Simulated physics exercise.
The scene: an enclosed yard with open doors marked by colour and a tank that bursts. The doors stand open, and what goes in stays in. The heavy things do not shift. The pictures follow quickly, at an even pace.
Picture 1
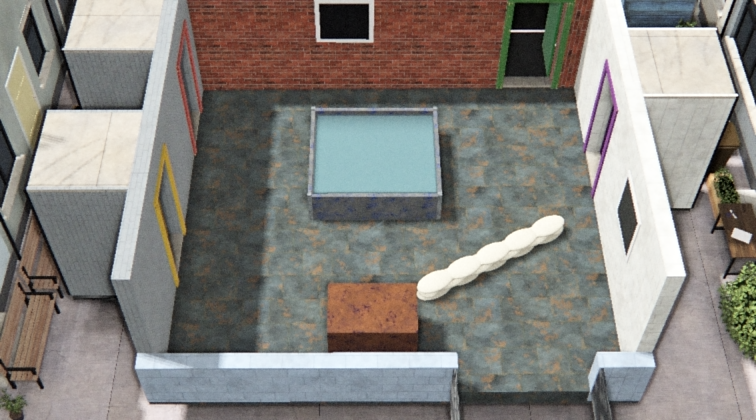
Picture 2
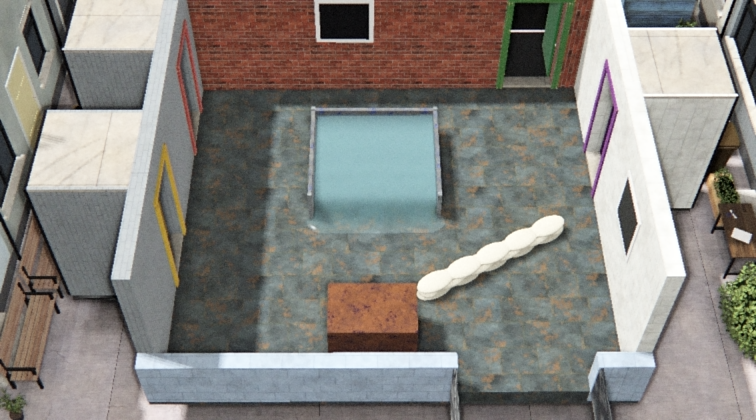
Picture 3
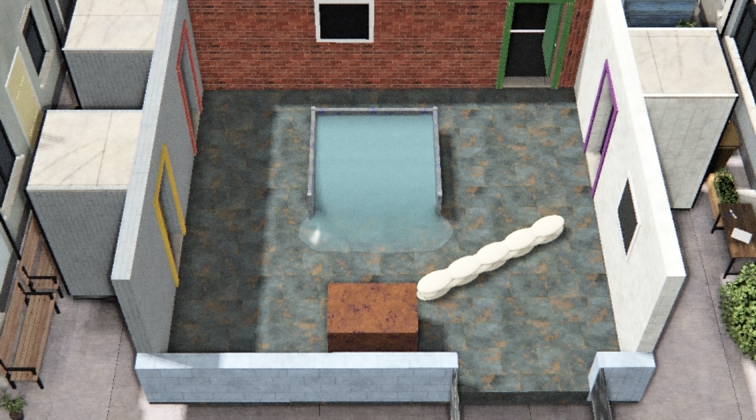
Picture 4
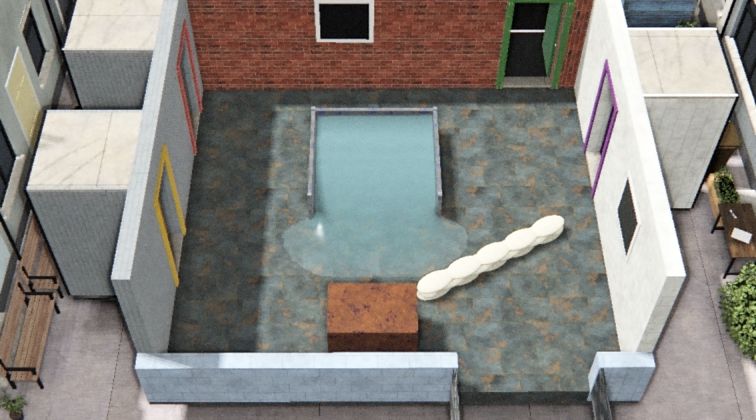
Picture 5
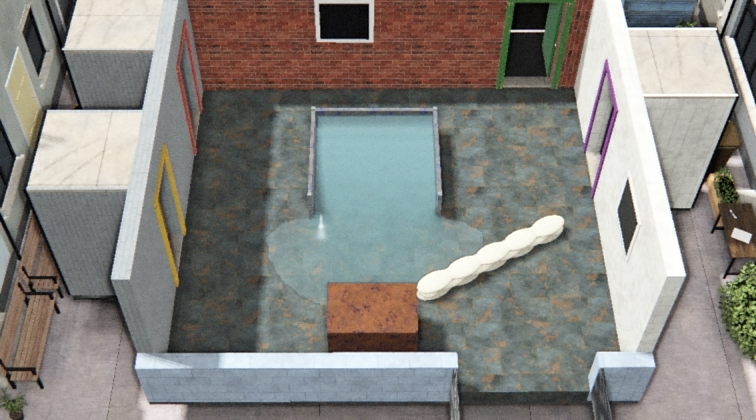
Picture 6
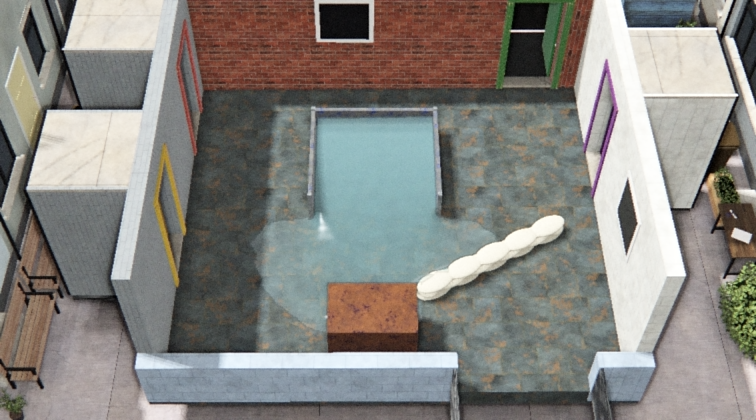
Water pours from the open near side of a grey-rimmed tank, first whole and still, and spreads in a widening pale sheet across the dark mottled floor, reaching the rusty brown block and the white, lumpy bar. The steady view looks down from above into a roofless walled yard with a red brick back wall. A green door stands open at back right, with yellow, red and purple doorways along the sides.
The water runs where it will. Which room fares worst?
It is the yellow one.
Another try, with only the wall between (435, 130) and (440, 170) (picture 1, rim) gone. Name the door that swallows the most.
It is the purple-painted one.
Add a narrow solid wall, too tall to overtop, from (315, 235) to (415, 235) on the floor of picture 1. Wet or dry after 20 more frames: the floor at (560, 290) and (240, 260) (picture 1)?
One after the other: Clear, covered.
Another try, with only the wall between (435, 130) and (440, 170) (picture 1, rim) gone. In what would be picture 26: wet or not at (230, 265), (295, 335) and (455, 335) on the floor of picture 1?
In that order: Not flooded, clear, dry.
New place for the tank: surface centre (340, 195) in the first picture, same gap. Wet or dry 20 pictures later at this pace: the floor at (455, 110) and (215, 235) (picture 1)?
In turn: Not flooded, flooded.
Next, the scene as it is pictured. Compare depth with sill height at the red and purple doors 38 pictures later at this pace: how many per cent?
In turn 100 and 80 per cent.
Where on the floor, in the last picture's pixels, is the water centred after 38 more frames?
I would point to (337, 243).
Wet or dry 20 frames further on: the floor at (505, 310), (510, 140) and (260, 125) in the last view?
One after the other: Under water, covered, no water.
A moment on, water covers 25 % of the floor; purple door not reached, green door not reached, yellow door not reached, red door not reached.
Next, water covers 40 % of the floor; purple door not reached, green door not reached, yellow door not reached, red door not reached.
Then, water covers 55 % of the floor; purple door wet at the sill, nothing in, green door not reached, yellow door a trickle in, red door not reached.
Later, water covers 80 % of the floor; purple door wet at the sill, nothing in, green door wet at the sill, nothing in, yellow door some in, red door wet at the sill, nothing in.
In the end, water covers 95 % of the floor; purple door wet at the sill, nothing in, green door a trickle in, yellow door a lot in, red door a trickle in; the yellow door has let in the most.
